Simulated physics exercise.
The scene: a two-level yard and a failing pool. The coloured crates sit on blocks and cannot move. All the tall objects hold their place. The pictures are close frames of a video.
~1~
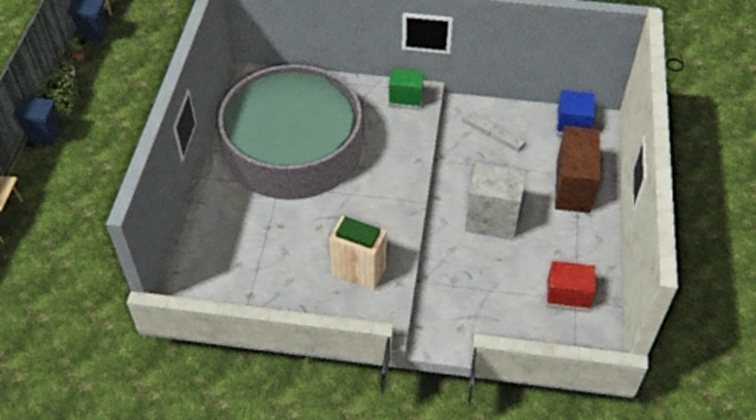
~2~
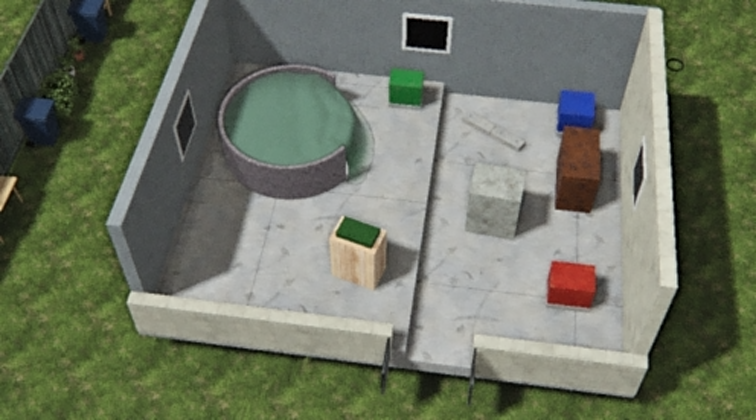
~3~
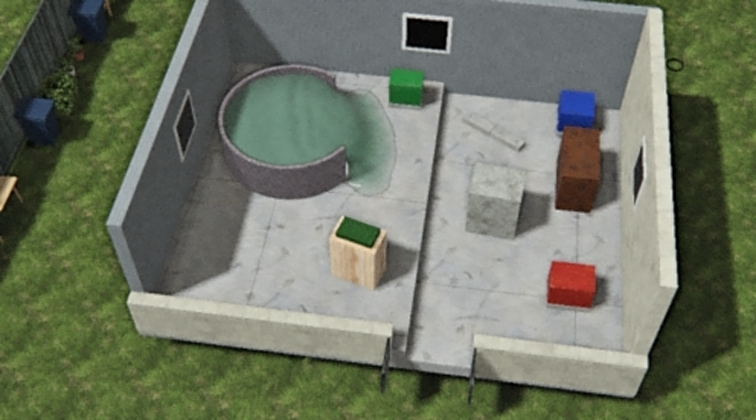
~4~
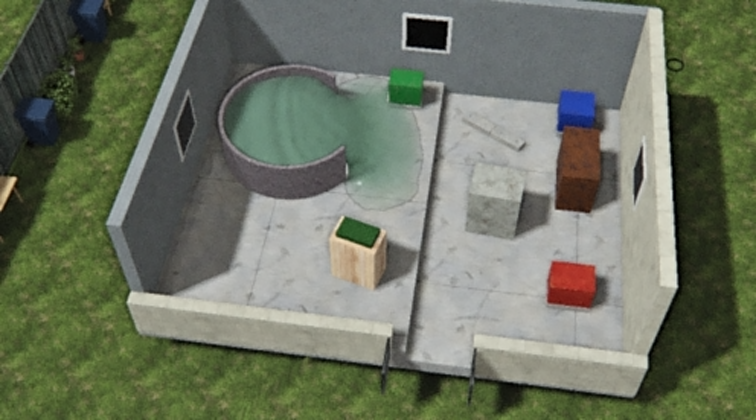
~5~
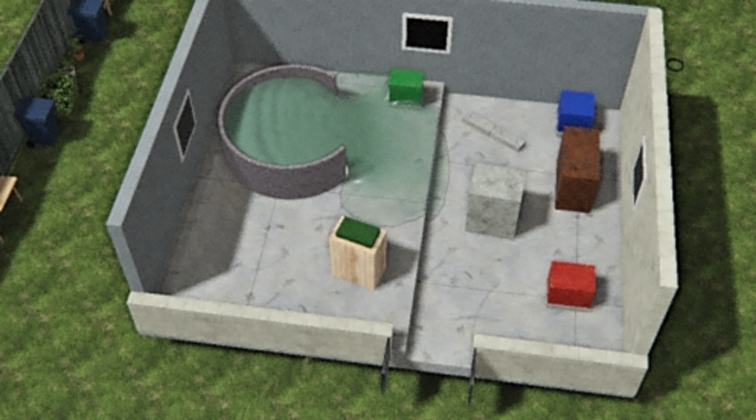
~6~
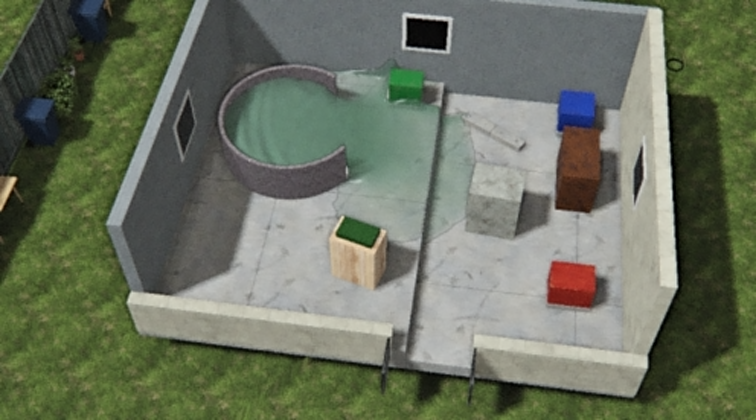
The clip opens on a round pool of still green water in a walled yard with scattered blocks. A gap appears in the pool's right side and water pours out, spreading past the green block, then across the dividing ledge to the pale gray block, while the blocks stay put.
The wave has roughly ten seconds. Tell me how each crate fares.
One by one: The red crate gets wet; the green crate gets wet; the blue crate gets wet.
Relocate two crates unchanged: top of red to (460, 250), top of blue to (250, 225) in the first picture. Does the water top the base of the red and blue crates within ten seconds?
One by one: The red one is soaked; the blue one stays dry.
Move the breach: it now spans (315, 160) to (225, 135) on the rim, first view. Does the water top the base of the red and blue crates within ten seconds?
One by one: The red one takes water, the blue one ends up wet.
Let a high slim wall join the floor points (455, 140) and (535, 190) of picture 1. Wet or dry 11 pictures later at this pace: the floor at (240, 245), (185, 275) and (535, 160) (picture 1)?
One after the other: Dry, dry, awash.
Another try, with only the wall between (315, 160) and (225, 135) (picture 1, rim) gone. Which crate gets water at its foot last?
Last comes the blue-painted one.
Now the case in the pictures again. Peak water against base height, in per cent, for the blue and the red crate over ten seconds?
About 280 and 270 per cent.
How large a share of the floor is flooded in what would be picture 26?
Close to 70 %.
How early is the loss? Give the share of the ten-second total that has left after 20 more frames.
Close to 5 %.
A moment on, water covers 40 % of the floor; the red crate not reached, the green crate water round its plinth, the blue crate water round its plinth.
Next, water covers 55 % of the floor; the red crate water round its plinth, the green crate water round its plinth, the blue crate water round its plinth.
Then, water covers 70 % of the floor; the red crate water round its plinth, the green crate water round its plinth, the blue crate water round its plinth.
Later, water covers 75 % of the floor; the red crate water round its plinth, the green crate water round its plinth, the blue crate water round its plinth.
In the end, water covers 80 % of the floor; the red crate was topped, the green crate was topped, the blue crate was topped.
